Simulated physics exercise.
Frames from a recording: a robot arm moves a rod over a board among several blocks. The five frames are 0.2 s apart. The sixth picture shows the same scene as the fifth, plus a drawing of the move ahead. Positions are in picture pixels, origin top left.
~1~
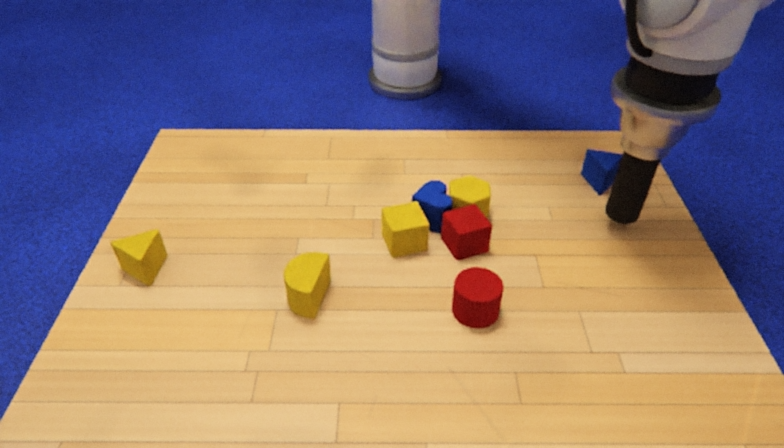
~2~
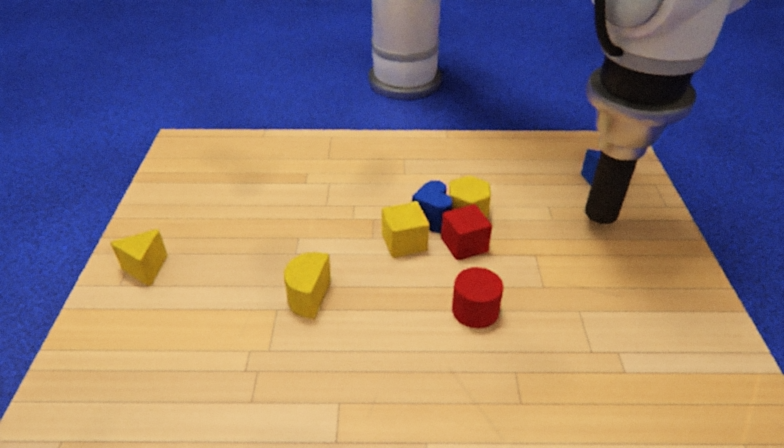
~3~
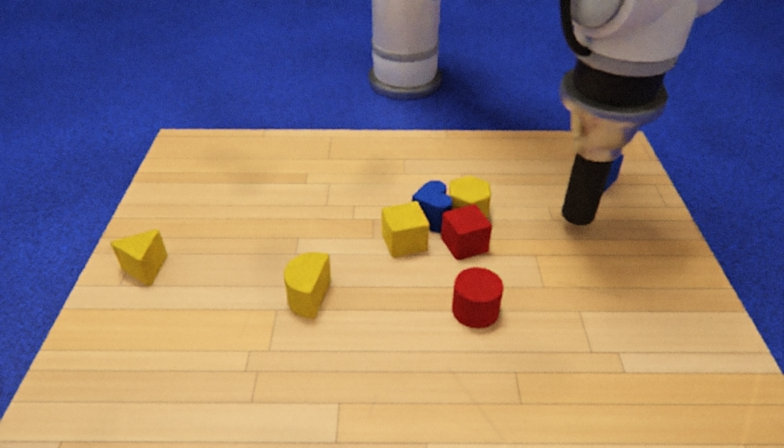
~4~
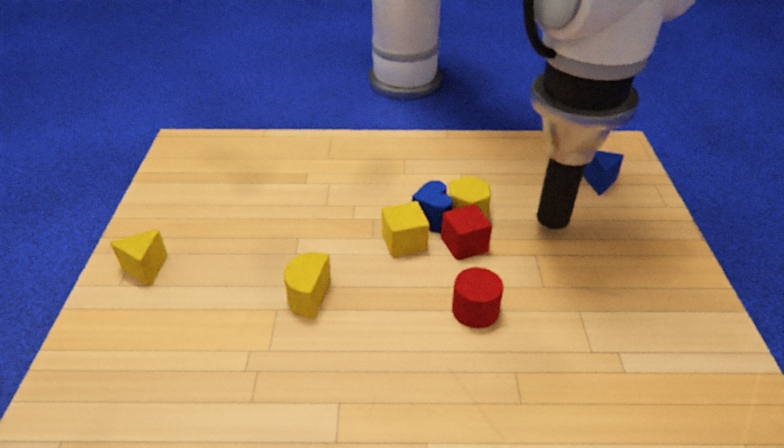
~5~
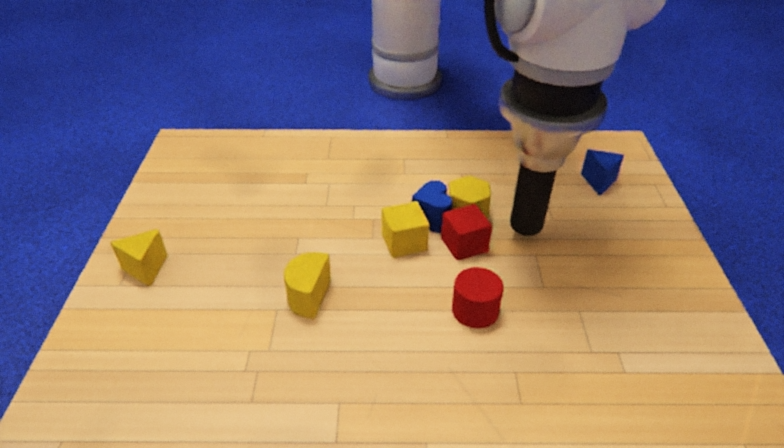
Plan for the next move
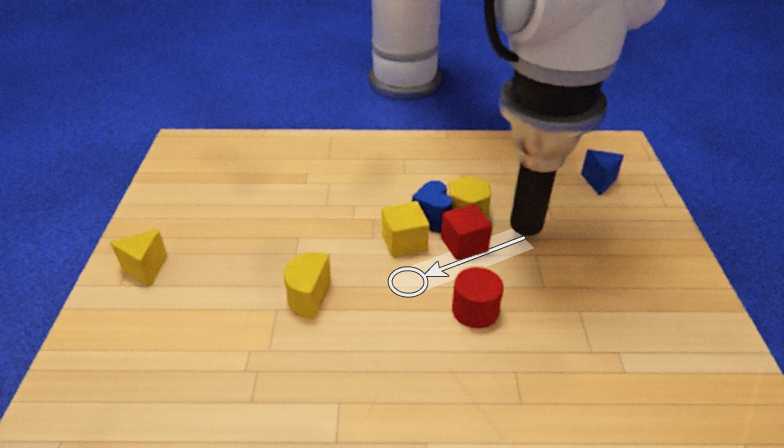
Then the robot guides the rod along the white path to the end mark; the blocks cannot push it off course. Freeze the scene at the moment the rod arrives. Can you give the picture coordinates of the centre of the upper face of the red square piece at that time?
It should be at about (386, 234).
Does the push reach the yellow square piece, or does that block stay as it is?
It is shoved along.
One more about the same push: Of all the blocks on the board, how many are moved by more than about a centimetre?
Blocks displaced: 2.
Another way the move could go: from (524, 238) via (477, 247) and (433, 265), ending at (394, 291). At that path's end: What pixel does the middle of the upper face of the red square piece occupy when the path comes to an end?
The middle of its upper face should be somewhere near (385, 234).
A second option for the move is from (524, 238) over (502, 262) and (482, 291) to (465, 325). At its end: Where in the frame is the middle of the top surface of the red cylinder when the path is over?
The answer is (458, 333).
The line goes in a line from (524, 238) to (408, 282).
On the path given first. One third of the way, rod at (488, 240); red square piece at (453, 219), turned 25° clockwise.
Two thirds of the way, rod at (449, 255); yellow square piece at (384, 212), turned 40° clockwise; red square piece at (417, 228), turned 50° clockwise.
At the end, rod at (408, 270); yellow square piece at (373, 209), turned 75° clockwise; red square piece at (386, 234), turned 80° clockwise; red cylinder unmoved.
